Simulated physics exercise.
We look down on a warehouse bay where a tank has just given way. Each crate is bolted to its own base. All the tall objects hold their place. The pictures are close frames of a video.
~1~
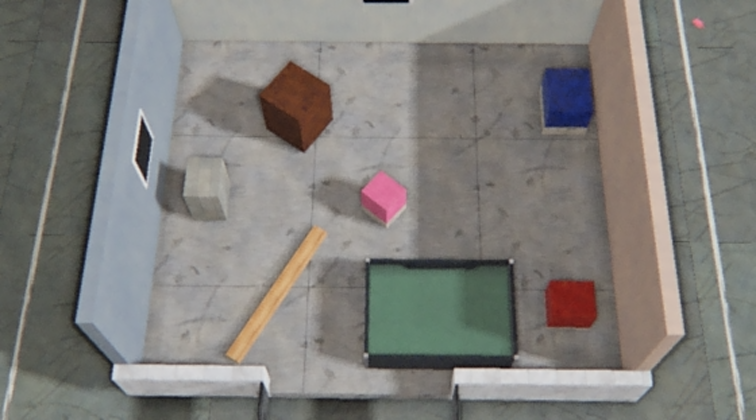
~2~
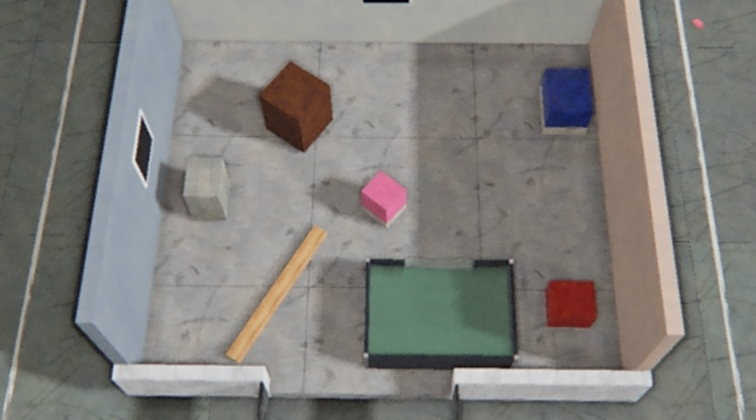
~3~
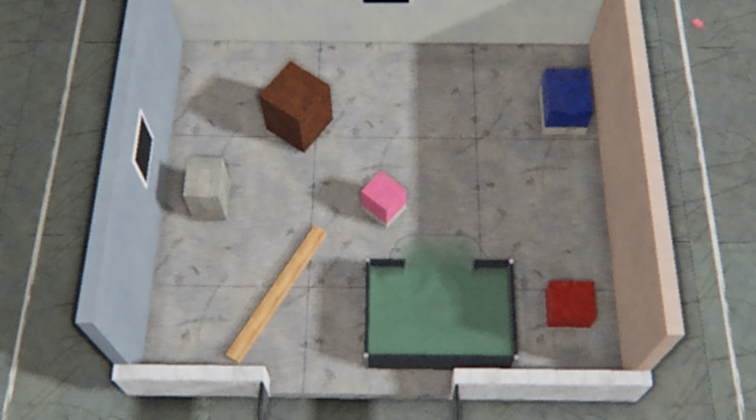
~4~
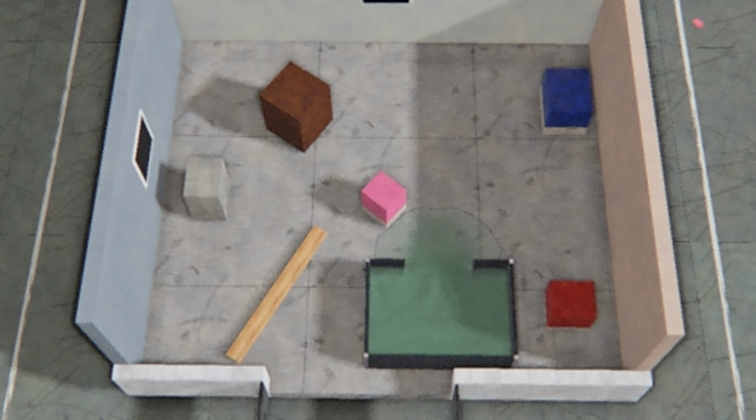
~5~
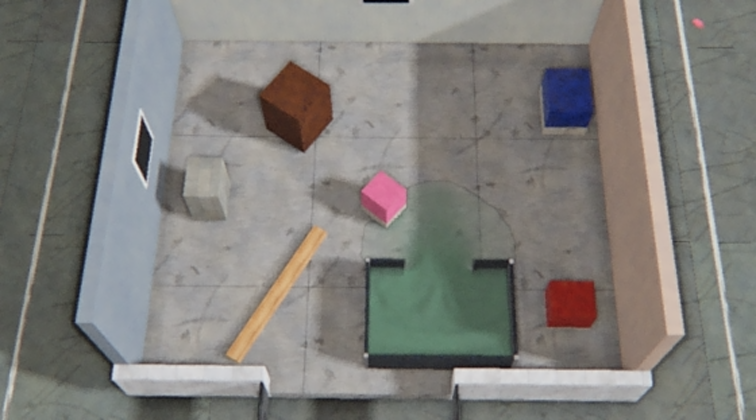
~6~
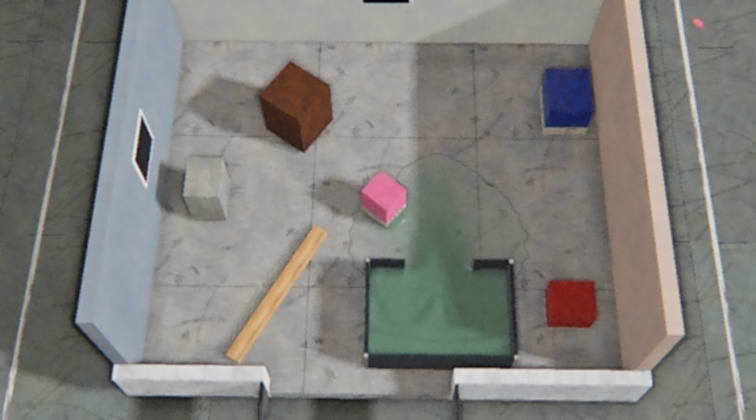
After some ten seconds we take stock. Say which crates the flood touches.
One by one: The pink crate is soaked; the red crate is soaked; the blue crate keeps dry.
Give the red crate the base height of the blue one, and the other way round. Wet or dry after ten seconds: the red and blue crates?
One by one: Red crate stays dry; blue crate takes water.
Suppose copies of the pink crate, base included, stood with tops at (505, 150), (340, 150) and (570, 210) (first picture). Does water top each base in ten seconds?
As listed: Is topped, is spared, escapes it.
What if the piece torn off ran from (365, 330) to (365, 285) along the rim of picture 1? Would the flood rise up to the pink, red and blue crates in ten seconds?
The pink crate escapes it, the red crate escapes it, the blue crate is safe.
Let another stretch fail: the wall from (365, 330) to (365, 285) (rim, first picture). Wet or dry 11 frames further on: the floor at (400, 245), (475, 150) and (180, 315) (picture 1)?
In turn: Dry, not flooded, flooded.
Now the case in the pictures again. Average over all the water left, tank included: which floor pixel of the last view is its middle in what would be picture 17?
At about (440, 242).
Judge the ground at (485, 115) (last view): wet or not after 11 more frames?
Answer: Wet.
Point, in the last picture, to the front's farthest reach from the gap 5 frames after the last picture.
Near (449, 63).
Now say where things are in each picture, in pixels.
In the first picture, still water in the tank at (440, 310).
In the second picture, the front is at a hidden place, out from the gap on the tank's far side.
In the third picture, water pours out on the tank's far side and has run to (467, 241).
In the fourth picture, the front is at (459, 213), out from the gap on the tank's far side.
In the fifth picture, water pours out on the tank's far side and has run to (449, 186).
In the sixth picture, water pours out on the tank's far side and has run to (448, 160).
A moment on, water covers 20 % of the floor; the pink crate water round its plinth, the red crate not reached, the blue crate not reached.
Next, water covers 35 % of the floor; the pink crate water round its plinth, the red crate not reached, the blue crate water round its plinth.
Then, water covers 45 % of the floor; the pink crate water round its plinth, the red crate not reached, the blue crate water round its plinth.
Later, water covers 60 % of the floor; the pink crate water round its plinth, the red crate water round its plinth, the blue crate water round its plinth.
In the end, water covers 80 % of the floor; the pink crate was topped, the red crate was topped, the blue crate stayed above the water.
